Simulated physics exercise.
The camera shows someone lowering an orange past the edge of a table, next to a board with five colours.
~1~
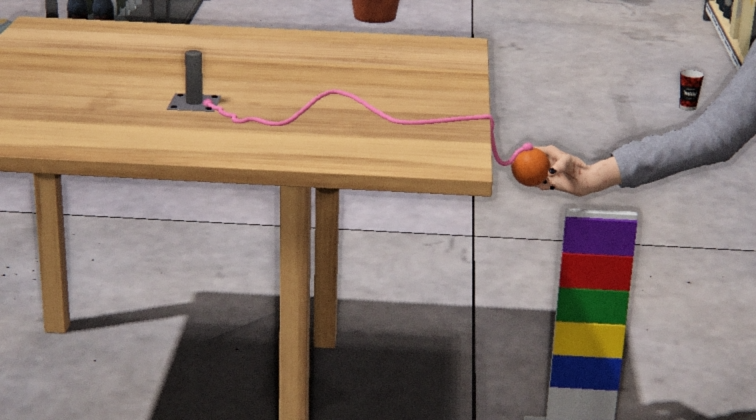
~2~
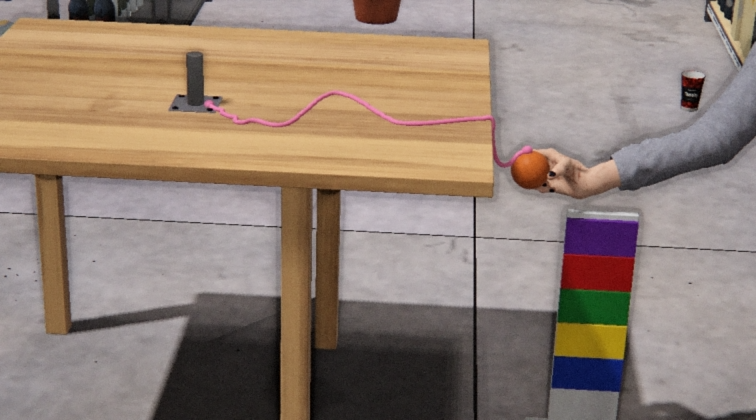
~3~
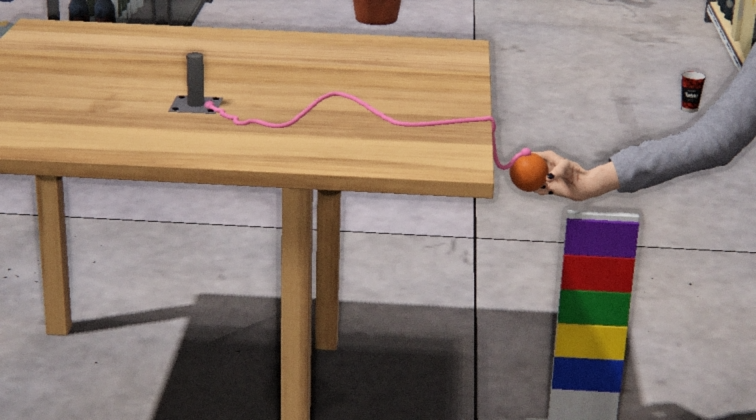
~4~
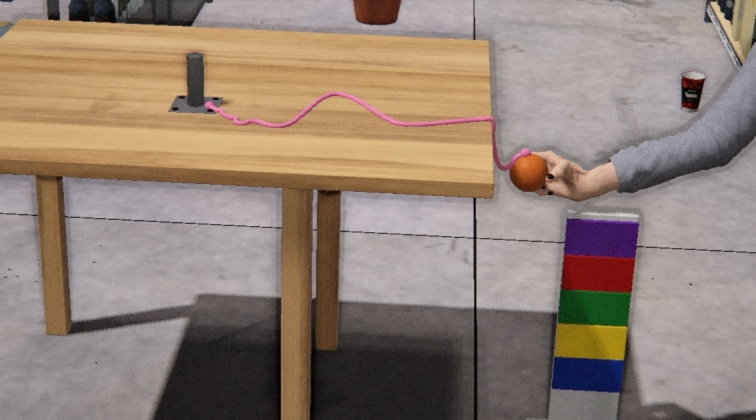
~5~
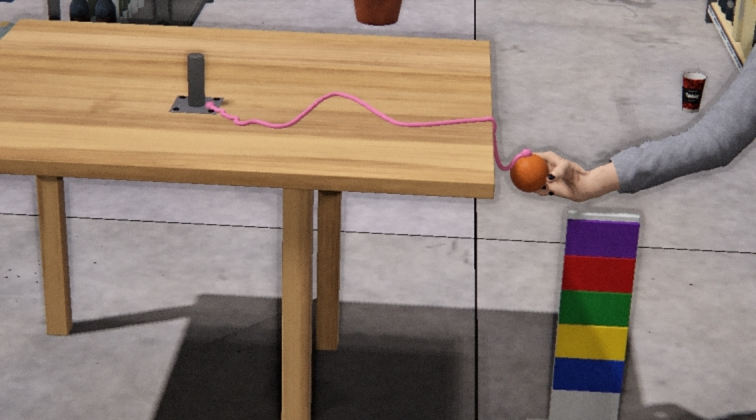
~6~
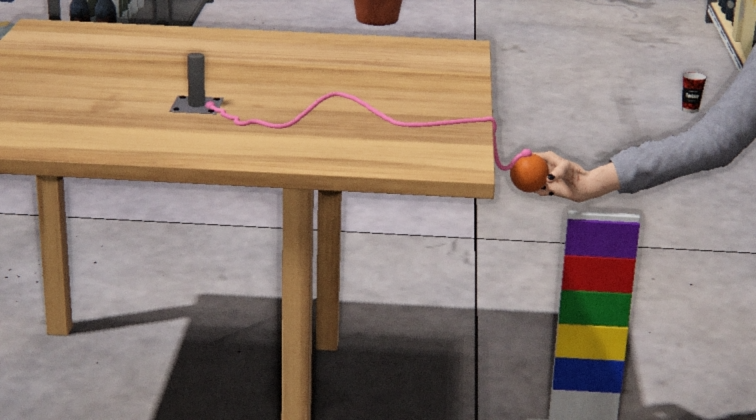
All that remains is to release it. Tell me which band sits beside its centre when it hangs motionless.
The yellow one sits beside it.
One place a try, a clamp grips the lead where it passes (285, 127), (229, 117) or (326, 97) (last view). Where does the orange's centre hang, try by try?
They end up at (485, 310), (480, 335) and (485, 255).
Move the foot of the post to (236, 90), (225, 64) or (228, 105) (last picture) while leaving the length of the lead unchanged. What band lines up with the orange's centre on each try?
Result 1: Blue. Result 2: Yellow. Result 3: Blue.
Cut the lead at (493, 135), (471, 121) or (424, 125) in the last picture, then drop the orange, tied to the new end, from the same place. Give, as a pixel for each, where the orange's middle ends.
Respectively (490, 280), (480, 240) and (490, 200).
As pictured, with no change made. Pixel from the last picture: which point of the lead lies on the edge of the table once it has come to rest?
The point at (373, 110).
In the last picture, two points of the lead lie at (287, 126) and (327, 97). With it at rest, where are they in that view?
Final spots: (327, 111), then (420, 116).
A little later, orange near (448, 345); level with yellow.
Next, orange near (495, 346); level with yellow.
When it is over, orange near (475, 350); level with yellow. At yellow.
